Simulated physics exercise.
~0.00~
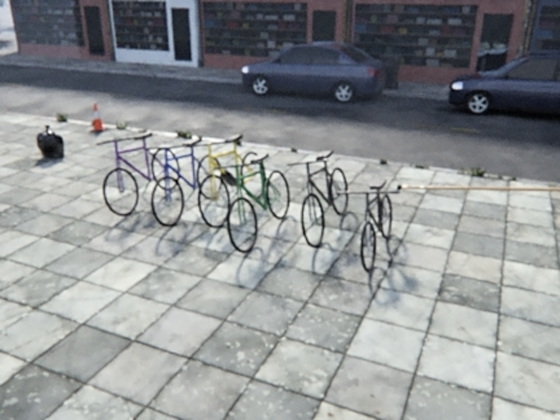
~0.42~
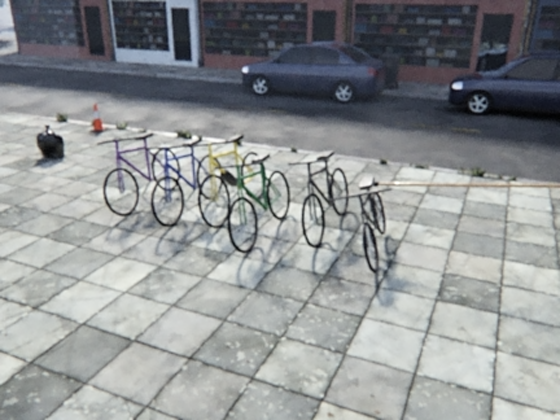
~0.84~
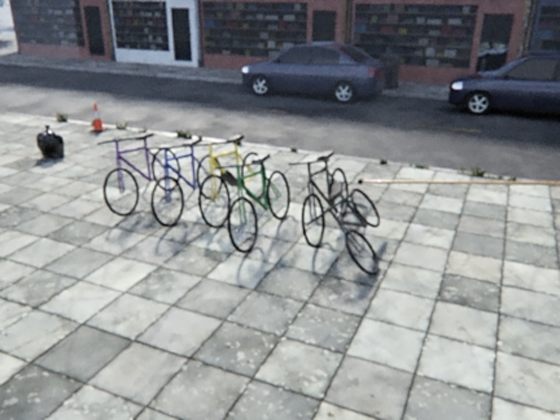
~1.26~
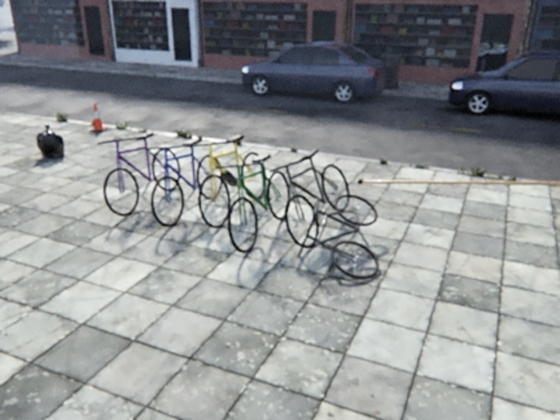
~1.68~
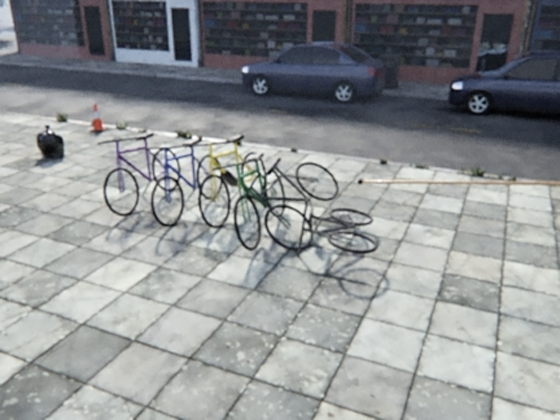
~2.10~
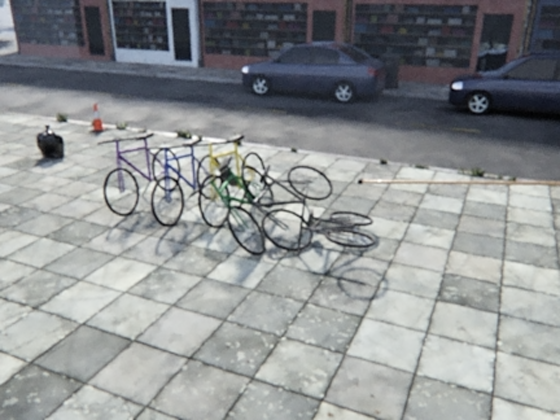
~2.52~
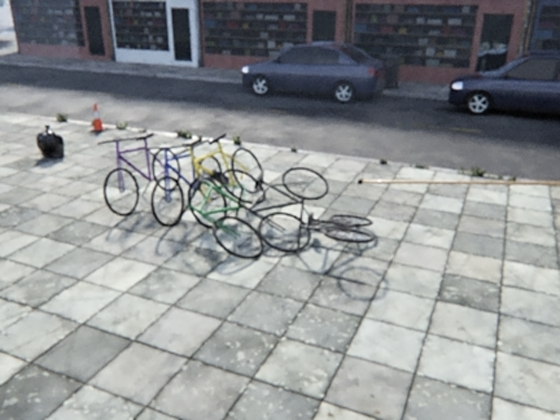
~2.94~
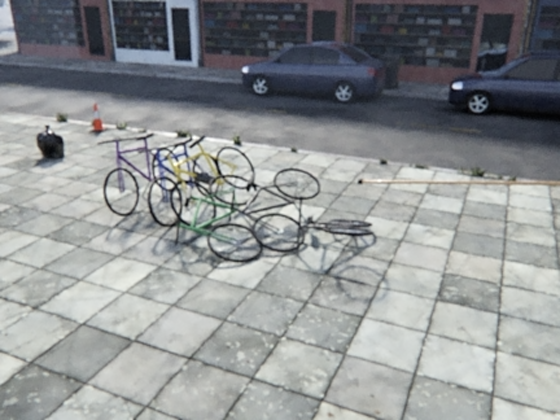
The clip shows six bicycles standing in a row on a paved roadside as the rightmost one tips over to the left, toppling its dark neighbour, then the green one, with the yellow one left leaning, while the purple bicycle at the far left stays upright.
